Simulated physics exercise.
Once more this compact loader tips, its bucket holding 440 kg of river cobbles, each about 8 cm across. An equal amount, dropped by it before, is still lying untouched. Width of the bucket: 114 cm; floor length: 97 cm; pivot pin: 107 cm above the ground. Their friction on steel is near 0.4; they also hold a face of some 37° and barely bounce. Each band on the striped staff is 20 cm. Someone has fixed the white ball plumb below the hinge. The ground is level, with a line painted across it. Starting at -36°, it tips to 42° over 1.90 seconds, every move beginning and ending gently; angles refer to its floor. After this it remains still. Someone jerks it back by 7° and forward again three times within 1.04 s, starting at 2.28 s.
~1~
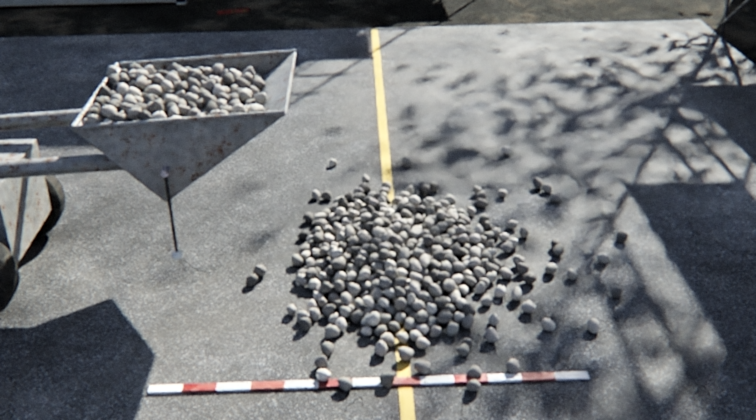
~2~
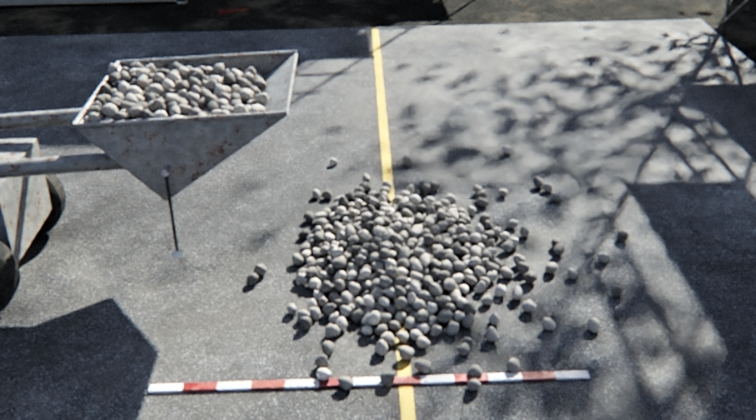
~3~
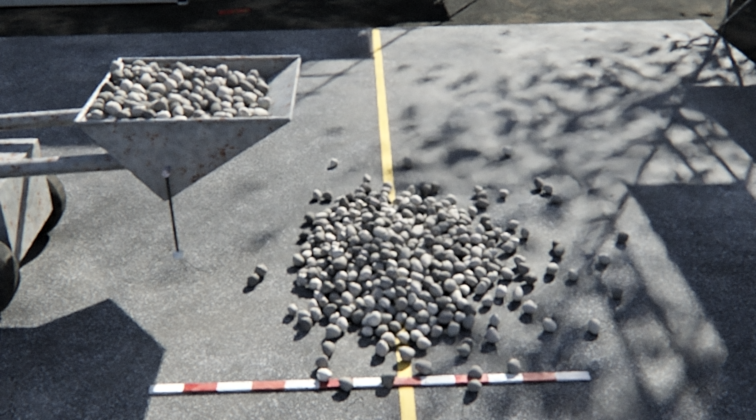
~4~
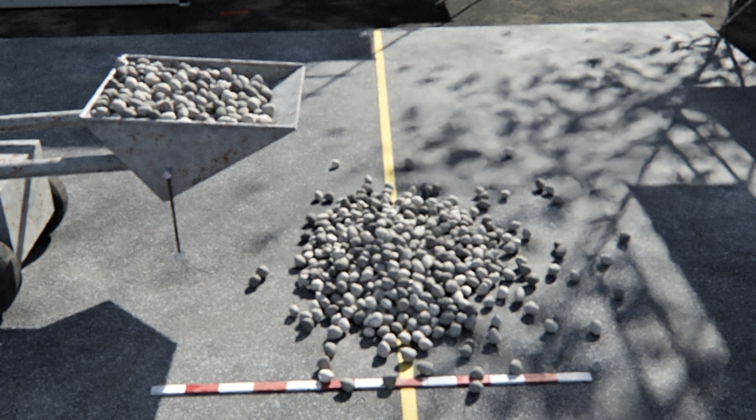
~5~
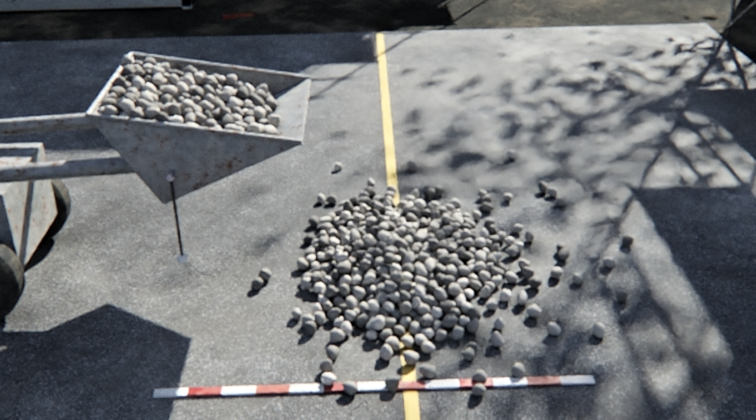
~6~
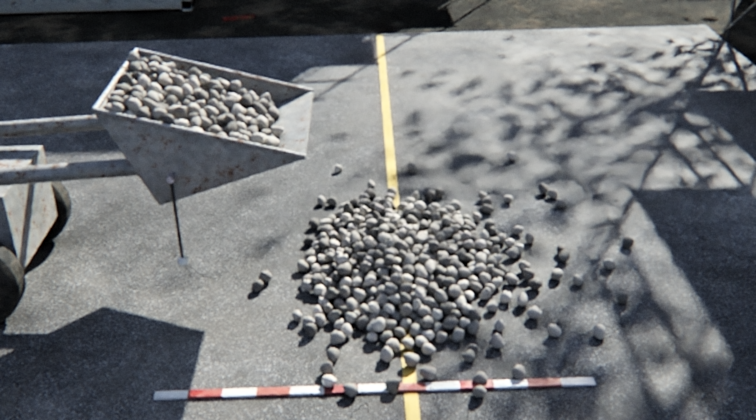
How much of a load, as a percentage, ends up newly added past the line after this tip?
1 %.
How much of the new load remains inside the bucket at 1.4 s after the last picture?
20 % still inside.
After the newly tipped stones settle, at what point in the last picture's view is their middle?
Near (314, 258).
Then, 0.8 s after the last picture the floor is at 30°; in per cent of one load, 96 in the bucket, 54 short of the line, 50 past the line; the foremost stones are at (585, 246).
Then, 1.4 s after the last picture the floor is at 42°; in per cent of one load, 20 in the bucket, 129 short of the line, 50 past the line; the foremost stones are at (585, 246).
Then, 3.2 s after the last picture the floor is at 42°; in per cent of one load, 0 in the bucket, 149 short of the line, 51 past the line; the foremost stones are at (585, 246).
Then, 5.8 s after the last picture the floor is at 42°; in per cent of one load, 0 in the bucket, 149 short of the line, 51 past the line; the foremost stones are at (585, 246). Net gain past the line, 1.
